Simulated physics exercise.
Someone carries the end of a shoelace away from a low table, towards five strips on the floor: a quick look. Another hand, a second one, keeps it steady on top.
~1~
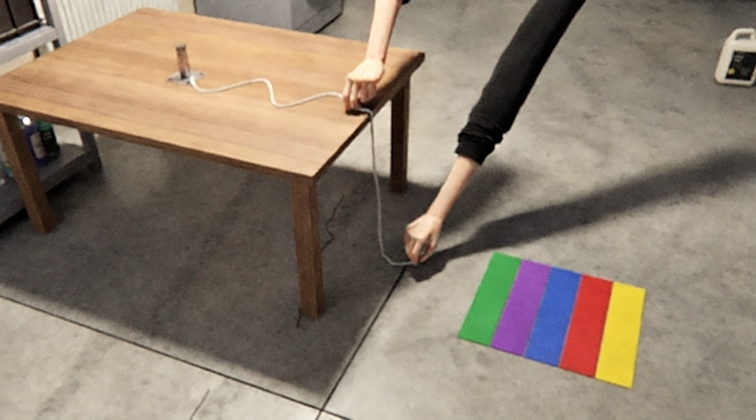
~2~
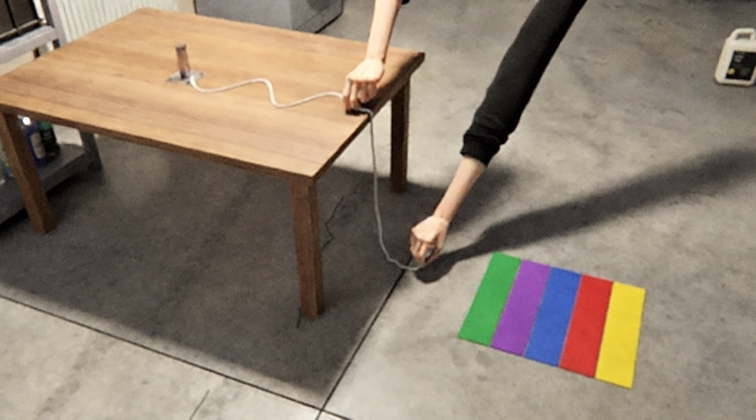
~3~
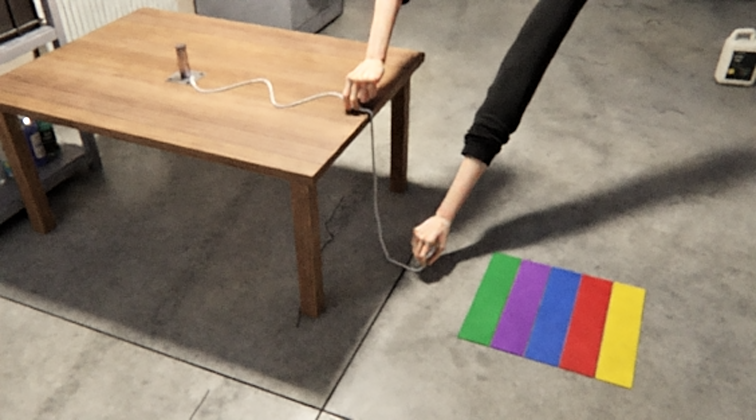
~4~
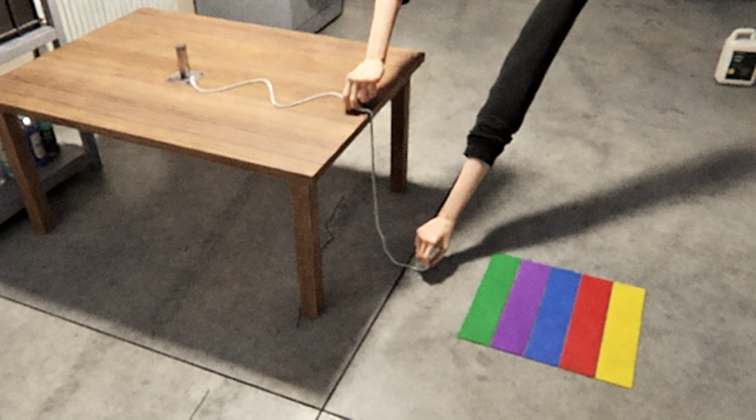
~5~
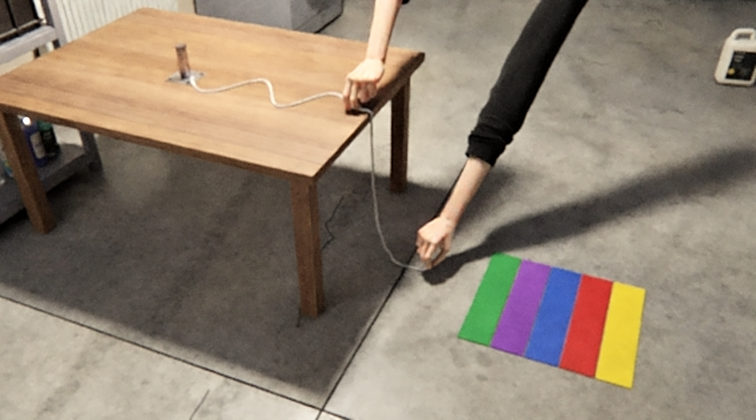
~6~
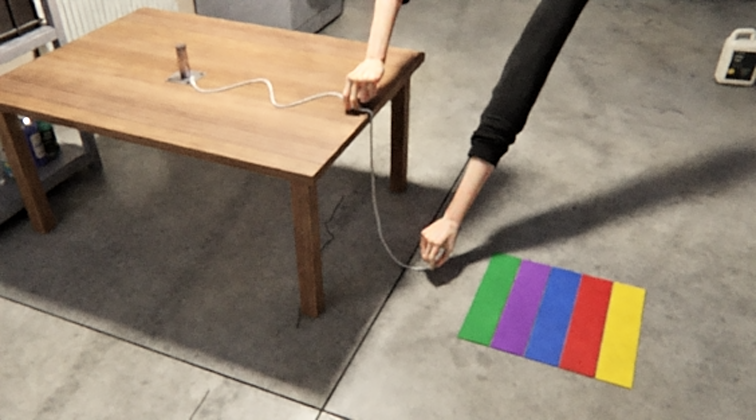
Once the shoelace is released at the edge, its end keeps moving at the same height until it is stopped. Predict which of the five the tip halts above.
I expect it over the yellow strip.
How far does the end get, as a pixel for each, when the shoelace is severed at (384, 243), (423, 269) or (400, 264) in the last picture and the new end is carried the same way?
Near (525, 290), (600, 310) and (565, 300).
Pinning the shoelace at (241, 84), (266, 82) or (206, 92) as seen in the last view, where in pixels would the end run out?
Those spots come out as (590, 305), (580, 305) and (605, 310).
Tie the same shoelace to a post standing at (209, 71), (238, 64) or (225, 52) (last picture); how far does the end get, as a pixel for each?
In pixels, the answers are (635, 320), (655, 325) and (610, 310).
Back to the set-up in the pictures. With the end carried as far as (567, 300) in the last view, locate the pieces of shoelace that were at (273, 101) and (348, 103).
The first goes to (323, 102), the other to (388, 159).
Soon after, end near (567, 301); over blue.
Then, end near (602, 310); over red.
At full stretch, end near (622, 315); over yellow. The end stops over the yellow strip.
